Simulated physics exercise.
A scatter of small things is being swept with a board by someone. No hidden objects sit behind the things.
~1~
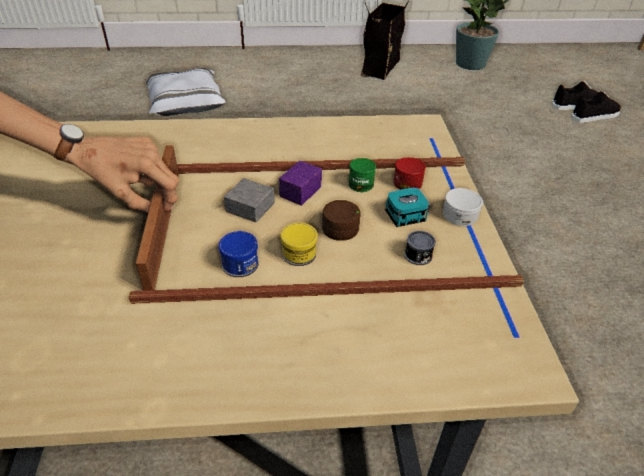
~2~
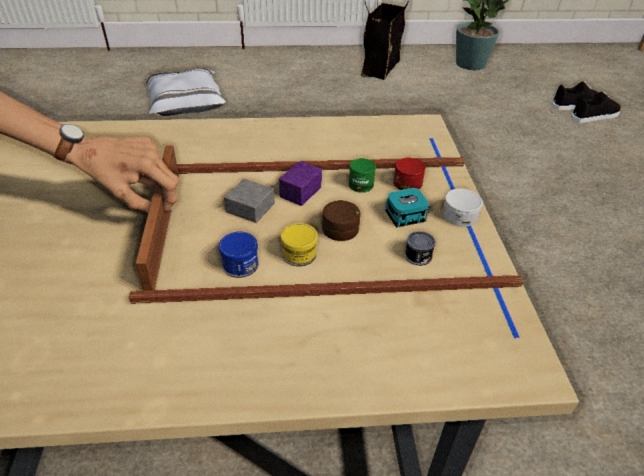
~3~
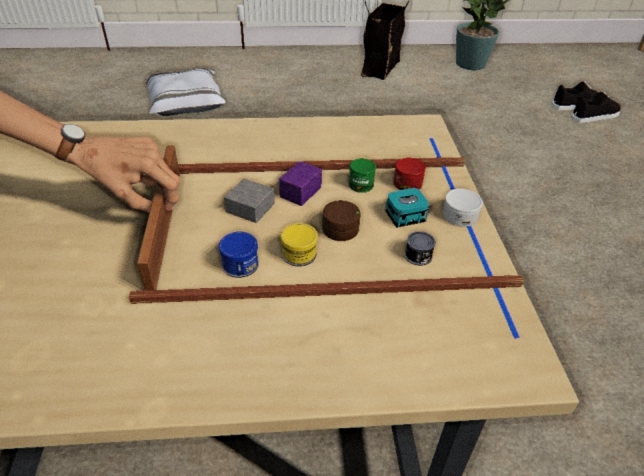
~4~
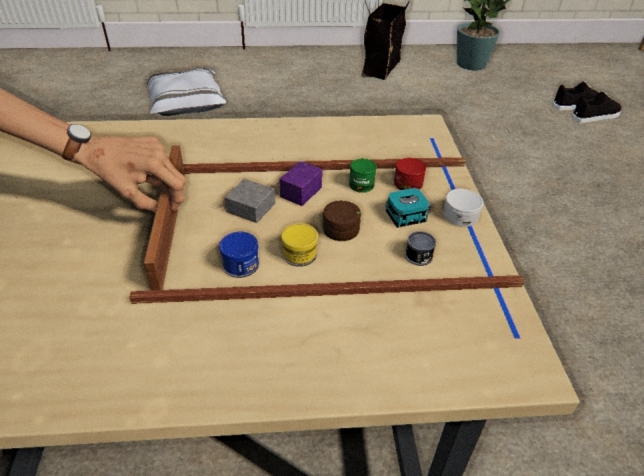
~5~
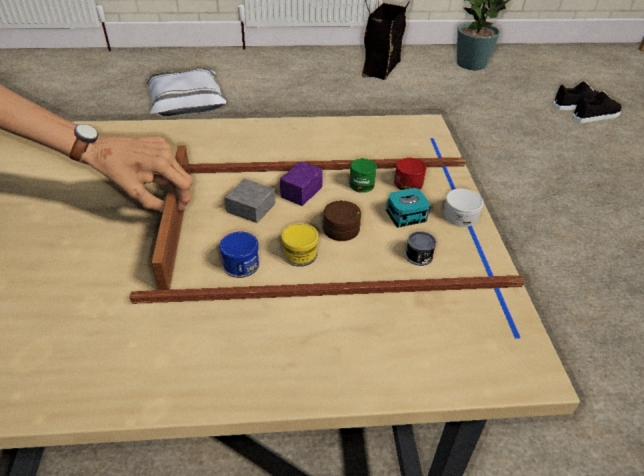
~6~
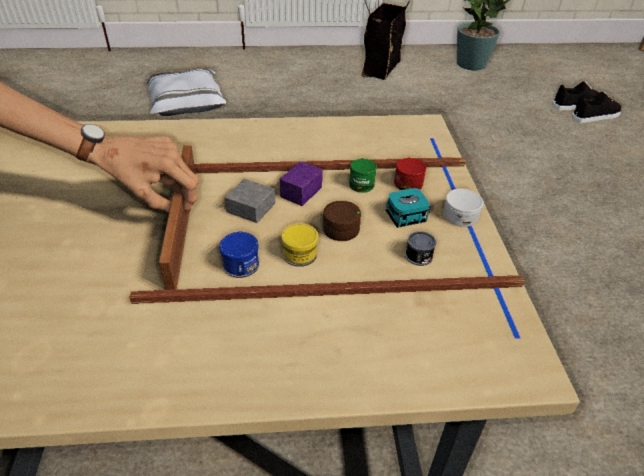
The clip opens on a hand holding an upright wooden board at the left end of two rails on a table, with colourful tubs and blocks scattered between them and a blue line at right. The hand then slides the board slightly rightward, while the objects stay practically still.
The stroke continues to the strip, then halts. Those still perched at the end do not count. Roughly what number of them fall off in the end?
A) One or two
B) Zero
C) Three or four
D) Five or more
Option D: Five or more.
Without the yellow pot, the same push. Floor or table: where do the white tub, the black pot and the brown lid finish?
So: The white tub goes down, the black pot goes down, the brown lid does not drop.
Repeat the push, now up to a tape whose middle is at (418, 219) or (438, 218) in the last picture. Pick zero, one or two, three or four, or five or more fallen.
Well, the first gives either one or two and the second gives either one or two.
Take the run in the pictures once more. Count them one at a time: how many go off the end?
That totals 6.
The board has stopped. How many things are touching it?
Contact count: 4.
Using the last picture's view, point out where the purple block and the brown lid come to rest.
Around (464, 170), then around (488, 214).
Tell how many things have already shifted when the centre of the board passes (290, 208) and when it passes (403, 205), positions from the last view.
At that stage 5; at the next, 10.
Soon after, none off yet; white tub at rest near (463, 208); red tub at rest near (410, 175); black pot at rest near (421, 248).
After that, none off yet; white tub moving near (469, 208); red tub displaced about its own width near (439, 174); black pot displaced about its own width near (453, 252).
In the end, the number that fall off is five or more; gone, yellow pot, green tub, turquoise case, black pot, red tub and white tub.
